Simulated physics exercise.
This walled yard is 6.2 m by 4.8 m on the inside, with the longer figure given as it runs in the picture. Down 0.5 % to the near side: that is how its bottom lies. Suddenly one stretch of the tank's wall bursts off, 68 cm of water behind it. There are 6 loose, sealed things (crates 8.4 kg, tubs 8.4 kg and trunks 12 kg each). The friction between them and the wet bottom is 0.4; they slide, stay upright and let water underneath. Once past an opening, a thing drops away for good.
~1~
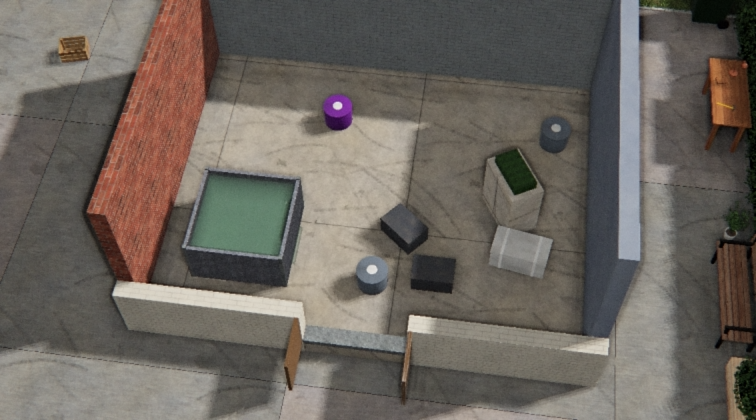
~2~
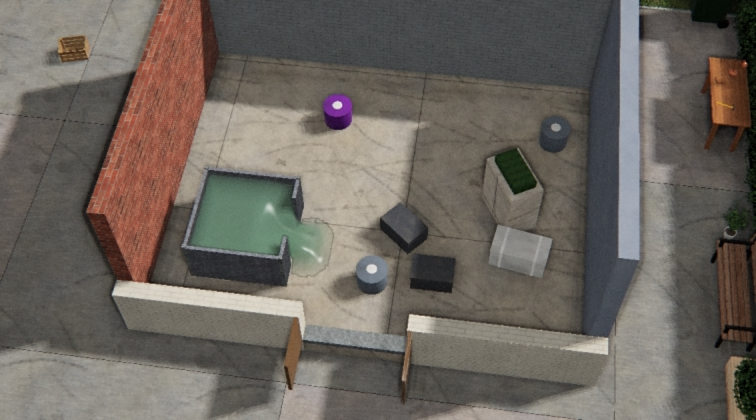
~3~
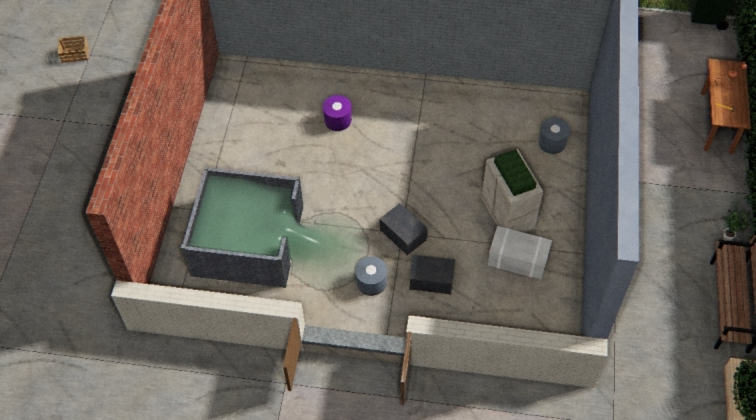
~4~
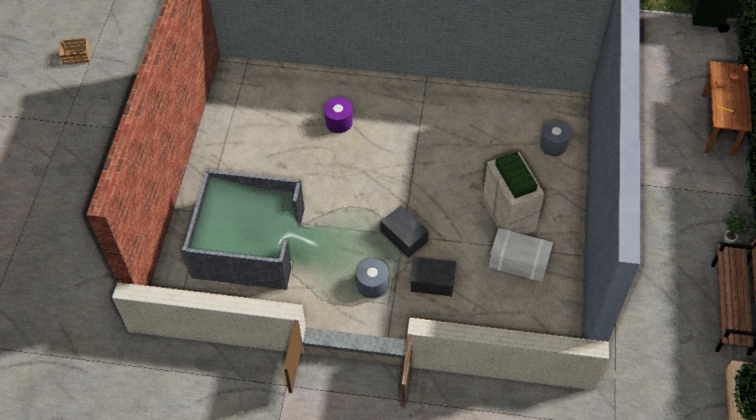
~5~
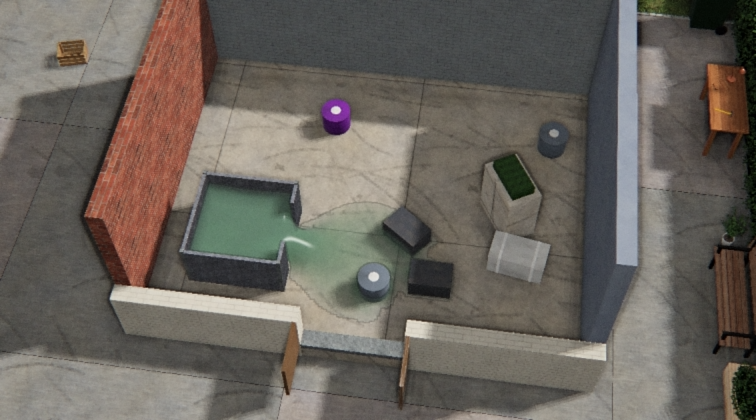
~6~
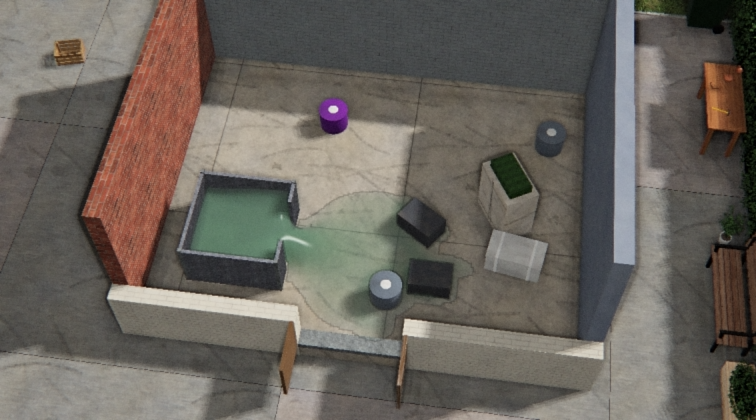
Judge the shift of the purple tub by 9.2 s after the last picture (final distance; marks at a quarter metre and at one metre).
The move is tiny.
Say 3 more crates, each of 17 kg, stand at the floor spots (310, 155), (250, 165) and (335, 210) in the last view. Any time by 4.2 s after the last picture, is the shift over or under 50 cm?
Note, same order as listed: Inside the limit, inside the limit, inside the limit.
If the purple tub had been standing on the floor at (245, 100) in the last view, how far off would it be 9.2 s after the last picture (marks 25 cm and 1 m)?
By that time it keeps its spot.
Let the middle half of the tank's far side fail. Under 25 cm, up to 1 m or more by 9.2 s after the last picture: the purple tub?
Result: The purple tub goes a long way.
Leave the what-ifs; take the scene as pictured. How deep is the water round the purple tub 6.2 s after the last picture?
1 cm or so.
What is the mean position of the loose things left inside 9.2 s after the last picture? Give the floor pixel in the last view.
They're centred close to (416, 172).
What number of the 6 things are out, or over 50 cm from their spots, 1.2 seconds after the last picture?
Count: 4.
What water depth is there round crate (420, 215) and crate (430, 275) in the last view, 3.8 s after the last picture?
I'd estimate 6 cm for the first and 12 cm for the second.
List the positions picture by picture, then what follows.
The first frame shows the purple tub at (338, 106) rests on the ground; water covers 1.7 m2; 0 of 6 have shifted.
The second frame shows the purple tub at (337, 105) rests on the ground; 2.1 m2 under water; 0 of 6 have shifted.
The third frame shows the purple tub at (337, 106), on the bottom; water covers 2.8 m2; 0 of 6 have shifted.
The fourth frame shows the purple tub at (338, 109), on the bottom; 3.5 m2 under water; 0 of 6 have shifted.
The fifth frame shows the purple tub at (336, 111), on the bottom; water covers 4.5 m2; 2 of 6 have shifted.
The sixth frame shows the purple tub at (333, 110) rests on the ground; water covers 5.8 m2; 2 of 6 have shifted.
Then, 1.2 s after the last picture the purple tub is near (333, 110), 0.0 m from its start, aground; 0 of 6 are out; 4 afloat.
Then, 3.8 s after the last picture the purple tub is near (333, 110), 0.0 m from its start, aground; 0 of 6 are out; 5 afloat.
Then, 6.2 s after the last picture the purple tub is near (333, 110), 0.0 m from its start, aground; 0 of 6 are out; 4 afloat.
Then, 9.2 s after the last picture the purple tub is near (333, 110), 0.0 m from its start, aground; 0 of 6 are out; 3 afloat.
